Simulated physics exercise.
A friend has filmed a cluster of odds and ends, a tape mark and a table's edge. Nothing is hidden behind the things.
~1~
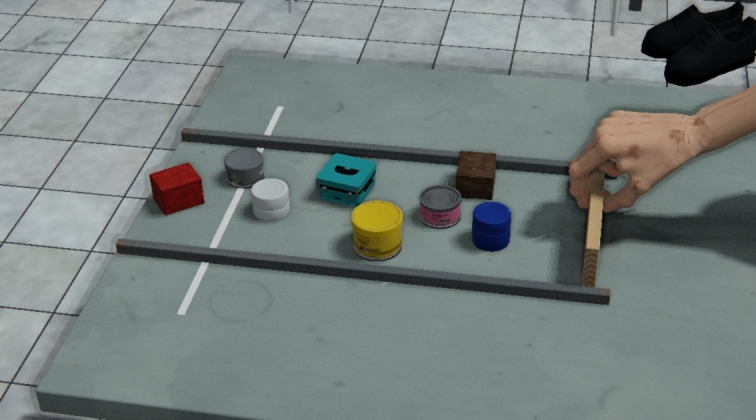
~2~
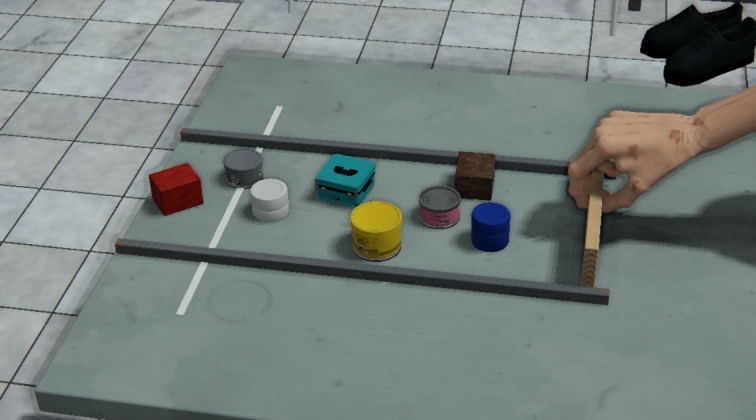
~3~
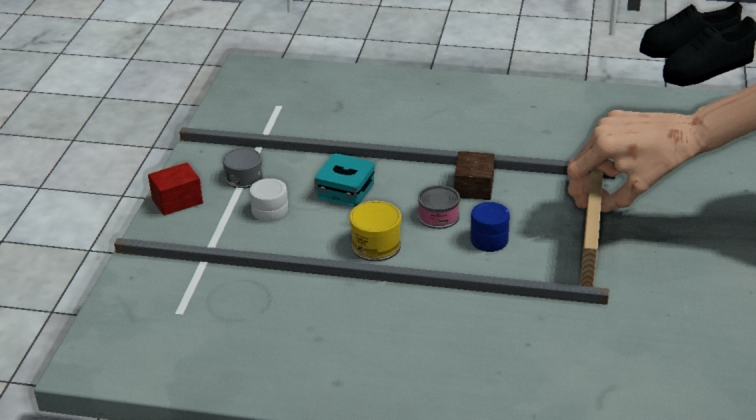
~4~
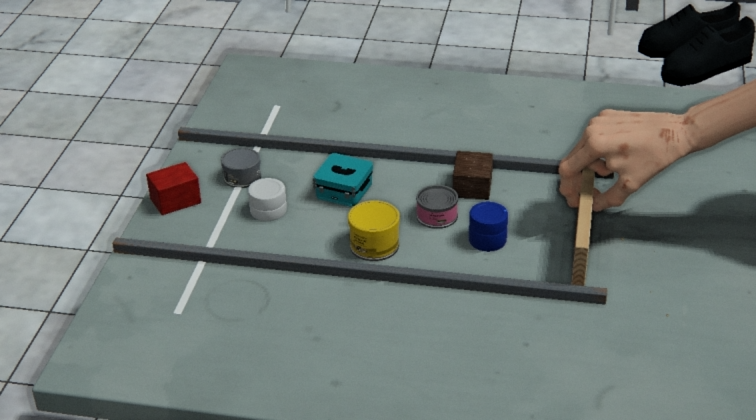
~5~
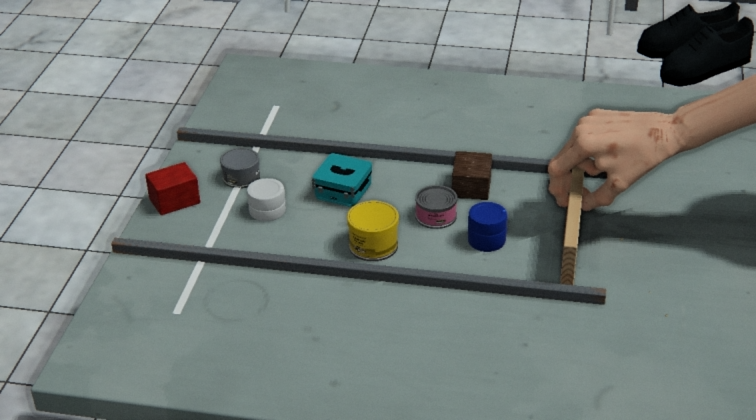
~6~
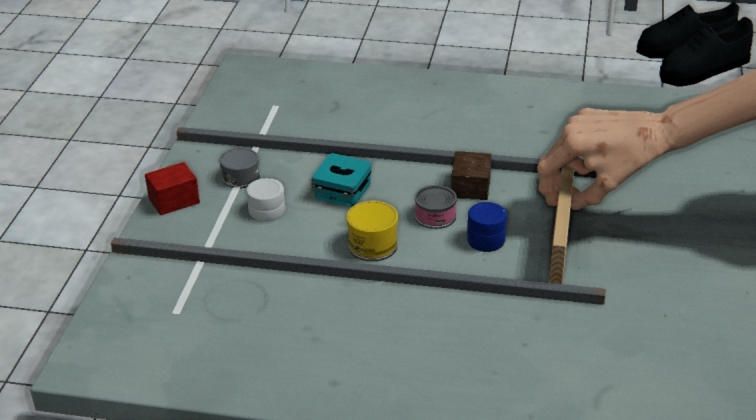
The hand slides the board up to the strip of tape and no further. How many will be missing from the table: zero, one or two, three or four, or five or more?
Here the number that fall off is one or two.
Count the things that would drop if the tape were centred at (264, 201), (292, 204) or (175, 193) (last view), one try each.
The counts: 0, 0 and 4.
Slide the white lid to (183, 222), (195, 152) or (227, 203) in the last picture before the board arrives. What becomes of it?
In that order, it survives; falls; holds on.
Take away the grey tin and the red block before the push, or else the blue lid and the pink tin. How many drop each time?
It would be 0 and 0.
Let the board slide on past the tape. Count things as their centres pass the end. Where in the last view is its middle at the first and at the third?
About (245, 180), then (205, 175).
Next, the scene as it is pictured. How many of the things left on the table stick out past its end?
It comes to 0.
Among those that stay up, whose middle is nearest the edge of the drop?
Foremost is the turquoise case.
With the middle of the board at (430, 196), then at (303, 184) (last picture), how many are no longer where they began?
At the one place 4, at the other 7.
A little later, none off yet; red block at rest near (172, 188); grey tin at rest near (240, 168); white lid at rest near (266, 200).
Next, none off yet; red block at rest near (172, 188); grey tin shifted about its own width near (198, 163); white lid shifted about its own width near (234, 195).
When it is over, the number that fall off is one or two; down, grey tin and red block.
